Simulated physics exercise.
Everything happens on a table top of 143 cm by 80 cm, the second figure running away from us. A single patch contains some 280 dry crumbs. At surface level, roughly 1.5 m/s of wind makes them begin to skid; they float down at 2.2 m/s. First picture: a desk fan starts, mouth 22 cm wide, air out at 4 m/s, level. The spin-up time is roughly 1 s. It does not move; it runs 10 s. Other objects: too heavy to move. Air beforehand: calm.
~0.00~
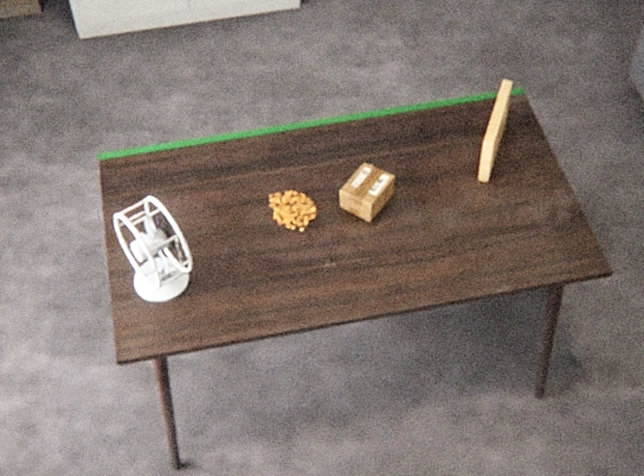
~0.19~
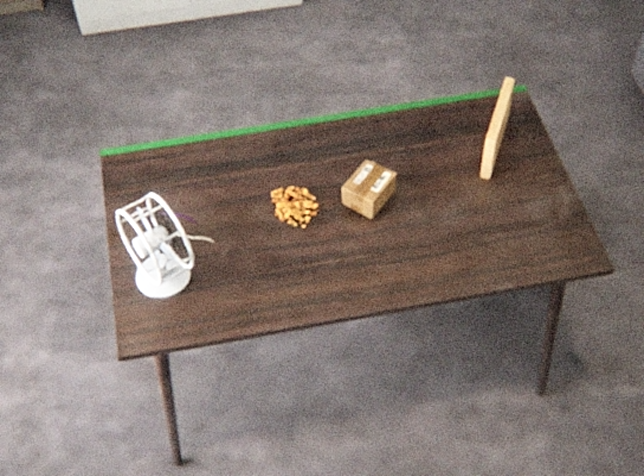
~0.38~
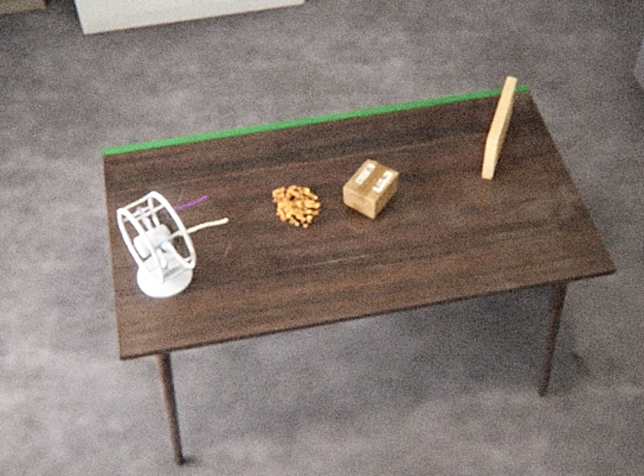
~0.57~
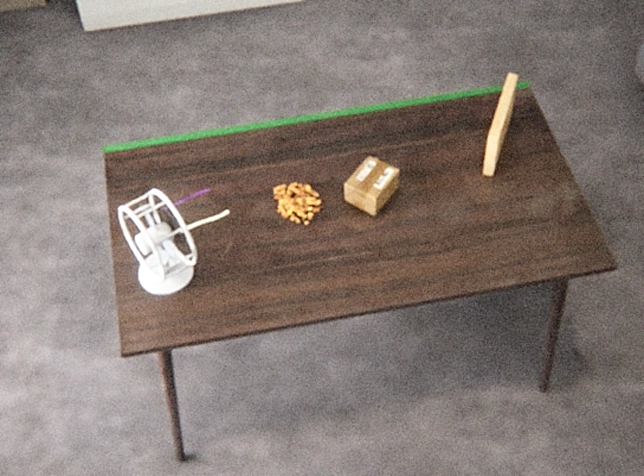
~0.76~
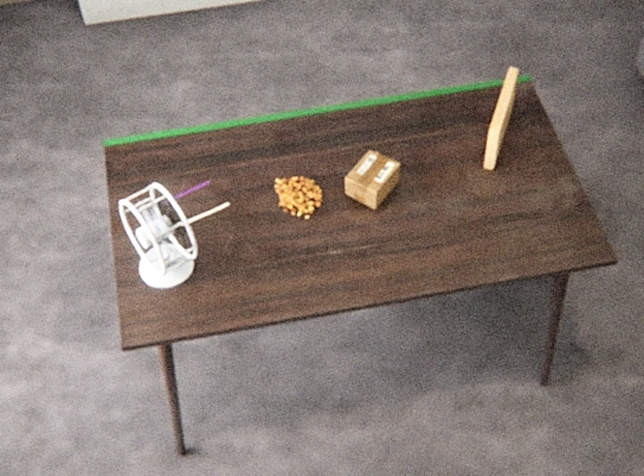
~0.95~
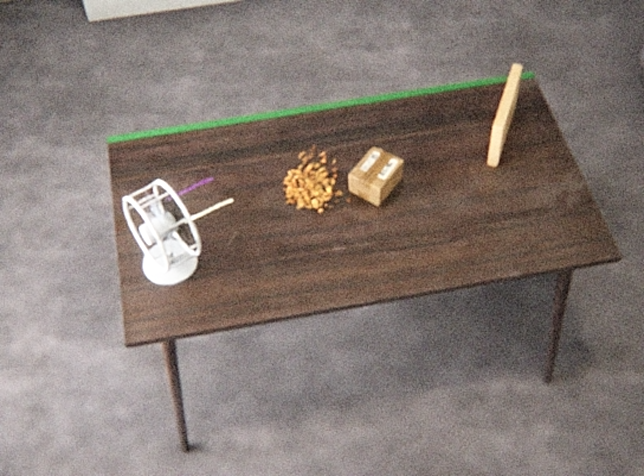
Ribbons on a white desk fan lifted and streamed out toward a pile of orange crumbs, which sat still at first, then began to scatter and spread beside a small cardboard box.
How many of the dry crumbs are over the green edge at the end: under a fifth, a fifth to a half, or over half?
Of the dry crumbs, over half end over the green edge.
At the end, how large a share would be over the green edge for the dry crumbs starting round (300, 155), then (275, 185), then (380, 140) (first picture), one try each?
Try by try: About 90 per cent, 70 per cent and 100 per cent.
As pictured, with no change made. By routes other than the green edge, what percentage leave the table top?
It comes out at some 0 %.
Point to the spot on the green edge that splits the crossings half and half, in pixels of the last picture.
I'd point to somewhere near (450, 85).
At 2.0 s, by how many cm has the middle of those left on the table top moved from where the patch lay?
About 45 cm.
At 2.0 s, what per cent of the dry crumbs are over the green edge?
I'd put it at some 60 %.
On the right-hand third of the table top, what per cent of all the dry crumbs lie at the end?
3 %.
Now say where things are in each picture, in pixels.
In the first picture, the middle of the dry crumbs is near (293, 209), none has stirred yet and the mouth of the desk fan is at (153, 243).
In the second picture, the middle of the dry crumbs is near (295, 204), none has stirred yet and the green edge is centred on (318, 117).
In the third picture, the middle of the dry crumbs is near (296, 203), none has stirred yet, the top of a box is at (371, 180) and the top of a board is at (503, 107).
In the fourth picture, the middle of the dry crumbs is near (297, 200) and none has stirred yet.
In the fifth picture, the middle of the dry crumbs is near (298, 194) and about 1 % have left their places.
In the sixth picture, the middle of the dry crumbs is near (308, 189), the farthest in sight from the desk fan is at (334, 162) and about 55 % have left their places.
After 2.0 s the count stands so, 57 % are over the green edge; the middle of those still in play is near (419, 114).
After 3.2 s the count stands so, 85 % are over the green edge.
After 5.5 s the count stands so, 88 % are over the green edge.
After 10.0 s, at the end, 90 % are over the green edge.
